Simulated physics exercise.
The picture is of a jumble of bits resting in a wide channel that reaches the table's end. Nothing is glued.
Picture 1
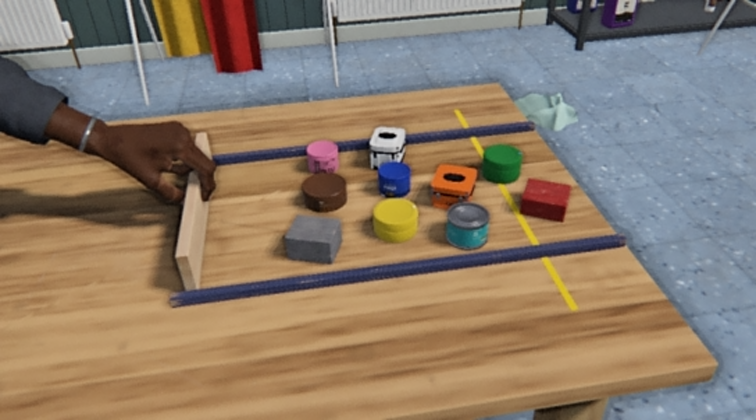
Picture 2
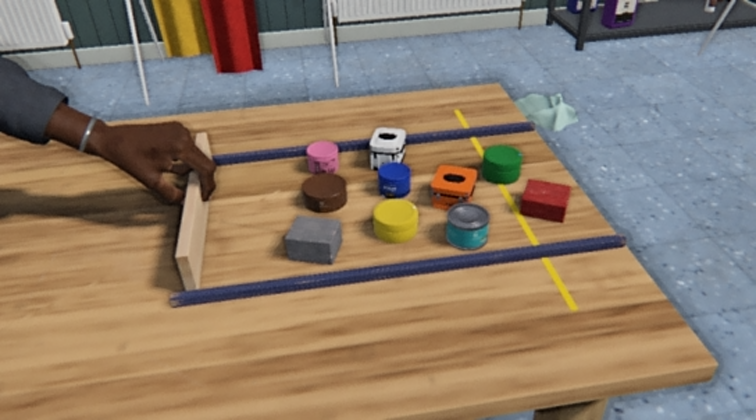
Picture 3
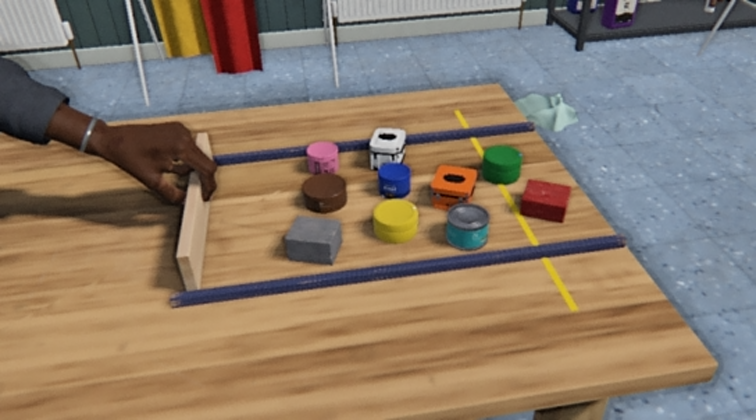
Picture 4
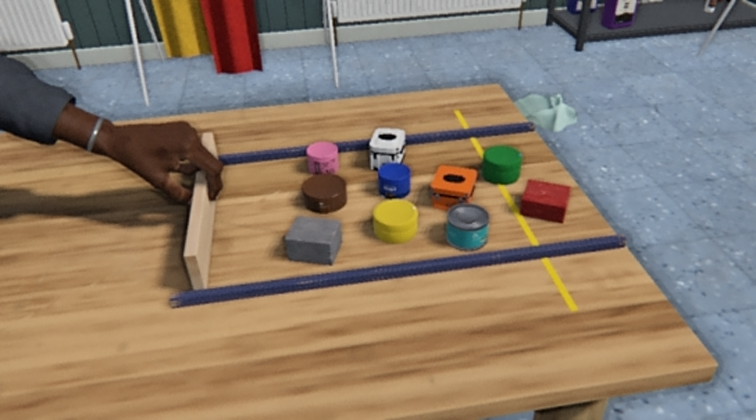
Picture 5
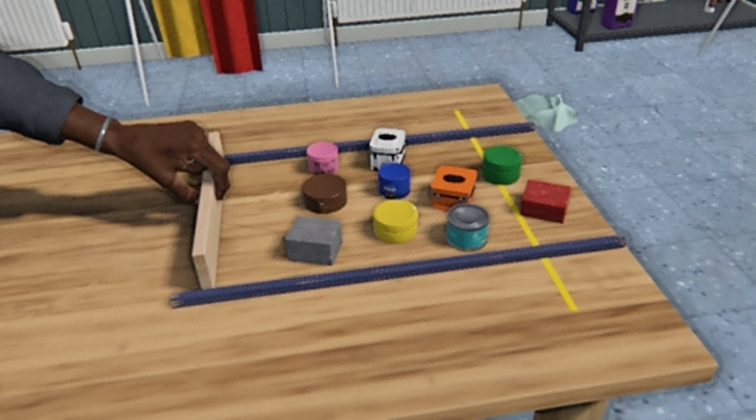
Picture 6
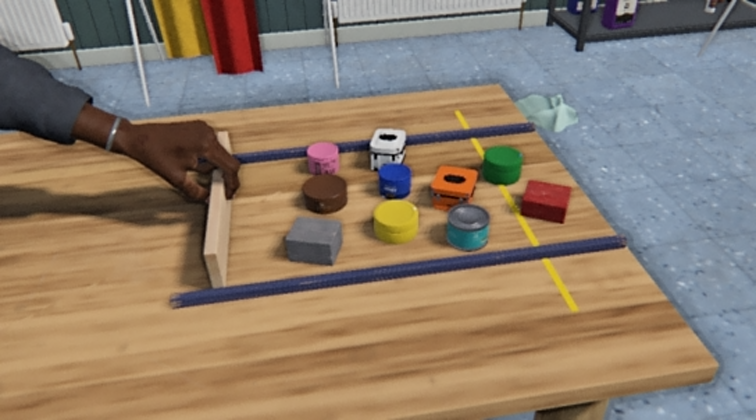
On a wooden table, a hand held a board upright at the left end of a channel of colourful tubs and blocks, then slid it slightly to the right while the objects stayed still.
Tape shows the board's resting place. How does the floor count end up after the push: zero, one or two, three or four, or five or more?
The push will send just one or two off the table.
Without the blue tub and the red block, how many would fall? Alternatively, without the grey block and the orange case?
0 in the first try, 1 in the second.
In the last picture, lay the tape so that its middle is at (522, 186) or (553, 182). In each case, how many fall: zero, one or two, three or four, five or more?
Count by try - 3 or 4; five or over.
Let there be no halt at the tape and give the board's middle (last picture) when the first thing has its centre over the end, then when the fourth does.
The first puts it near (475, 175), the next near (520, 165).
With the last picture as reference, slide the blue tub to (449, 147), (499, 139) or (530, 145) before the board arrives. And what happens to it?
Well, the blue tub goes off the edge first, goes off the edge next, and goes off the edge last.
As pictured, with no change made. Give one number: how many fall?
Precisely 2.
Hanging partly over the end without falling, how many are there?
It's 2.
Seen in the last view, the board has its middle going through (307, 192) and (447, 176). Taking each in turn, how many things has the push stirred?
One spot: 2. Other spot: 10.
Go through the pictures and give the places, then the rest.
Red block (545, 200); green lid (502, 164); orange case (454, 188); board (198, 204); tape (502, 187), in the first picture.
Green lid (502, 165); turquoise pot (468, 226), in the second picture.
Orange case (454, 189); grey block (315, 240), in the third picture.
Red block (545, 201); board (205, 204), in the fourth picture.
Green lid (502, 165); blue tub (394, 182), in the fifth picture.
Red block (546, 201); green lid (502, 165); orange case (454, 190); board (221, 202); tape (502, 188), in the sixth picture.
A little later, none off yet; red block at rest near (546, 201); green lid at rest near (502, 165); orange case at rest near (454, 190).
Next, none off yet; red block at rest near (546, 201); green lid moving near (508, 162); orange case shifted about its own width near (499, 183).
When it is over, the number that fall off is one or two; down, green lid and red block.
